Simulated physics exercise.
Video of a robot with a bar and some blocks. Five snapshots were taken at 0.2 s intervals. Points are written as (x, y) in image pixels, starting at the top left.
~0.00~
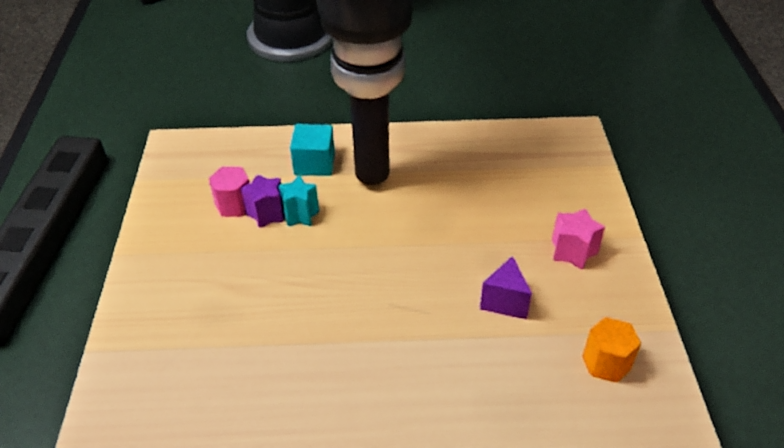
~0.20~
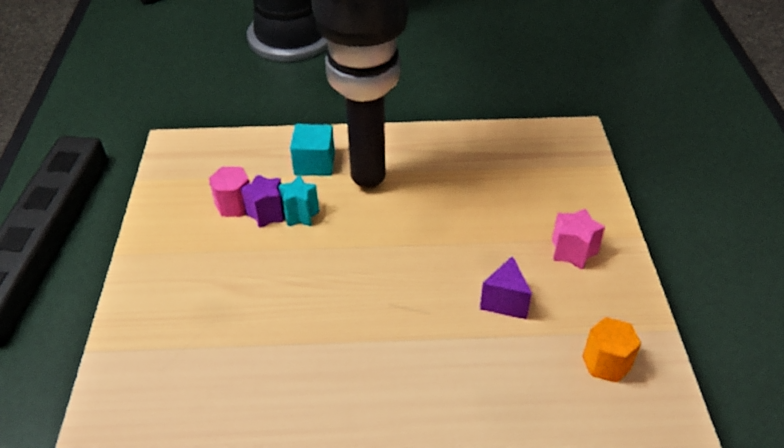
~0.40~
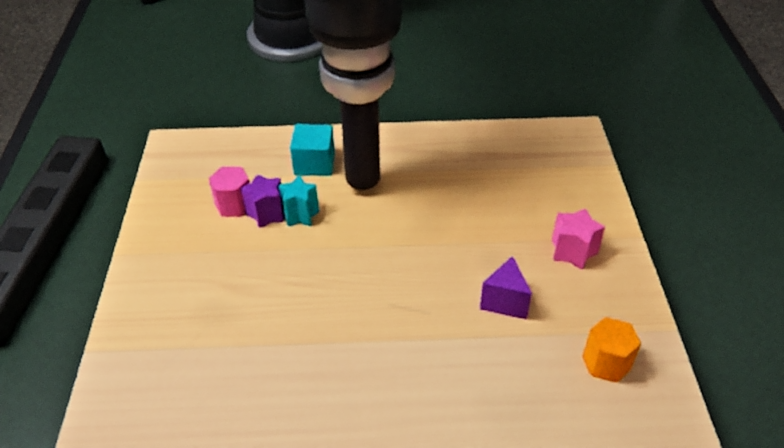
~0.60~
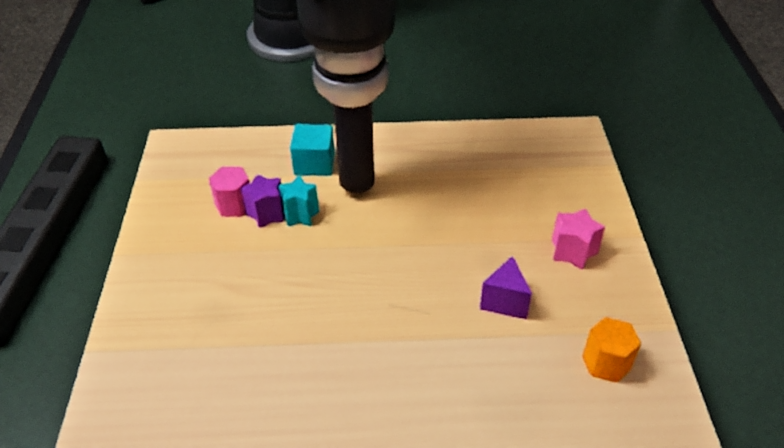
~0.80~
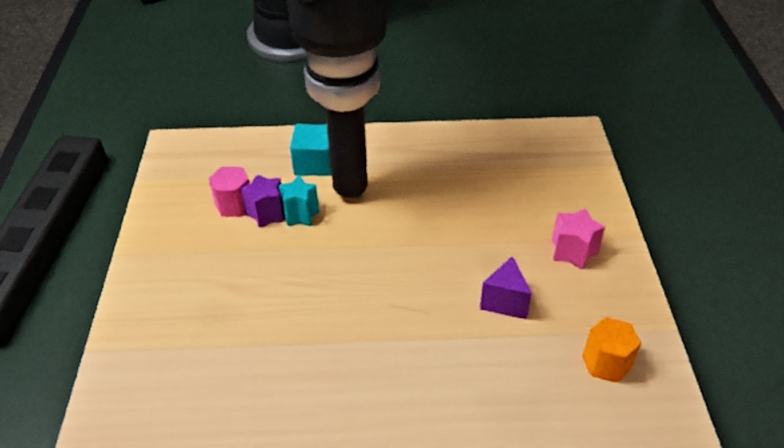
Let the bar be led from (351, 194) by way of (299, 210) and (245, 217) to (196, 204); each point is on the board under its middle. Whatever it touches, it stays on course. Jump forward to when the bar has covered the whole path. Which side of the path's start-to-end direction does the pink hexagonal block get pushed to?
The pink hexagonal block goes right.
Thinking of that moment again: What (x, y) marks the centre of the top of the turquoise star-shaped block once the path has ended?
About (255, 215).
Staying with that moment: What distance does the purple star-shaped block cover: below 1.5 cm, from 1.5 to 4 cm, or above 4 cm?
Final distance: More than 4 cm.
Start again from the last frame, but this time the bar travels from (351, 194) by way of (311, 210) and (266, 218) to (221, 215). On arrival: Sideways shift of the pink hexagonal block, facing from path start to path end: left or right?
The shift is to the right of that direction.
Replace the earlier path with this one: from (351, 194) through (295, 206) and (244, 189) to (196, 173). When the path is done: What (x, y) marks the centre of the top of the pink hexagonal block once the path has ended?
It is at (198, 178).
On the path given first. One third of the way, bar (298, 203); pink hexagonal block (221, 177), turned 20° clockwise; purple star-shaped block (241, 195), turned 15° clockwise; turquoise star-shaped block (273, 202).
Two thirds of the way, bar (243, 209); pink hexagonal block (211, 174), turned 30° clockwise; purple star-shaped block (207, 204), turned 40° clockwise; turquoise star-shaped block (255, 215), turned 45° anticlockwise.
At the end, bar (194, 197); pink hexagonal block (181, 155), turned 90° clockwise; purple star-shaped block (190, 205); turquoise star-shaped block (255, 215), turned 45° anticlockwise; turquoise square in place.
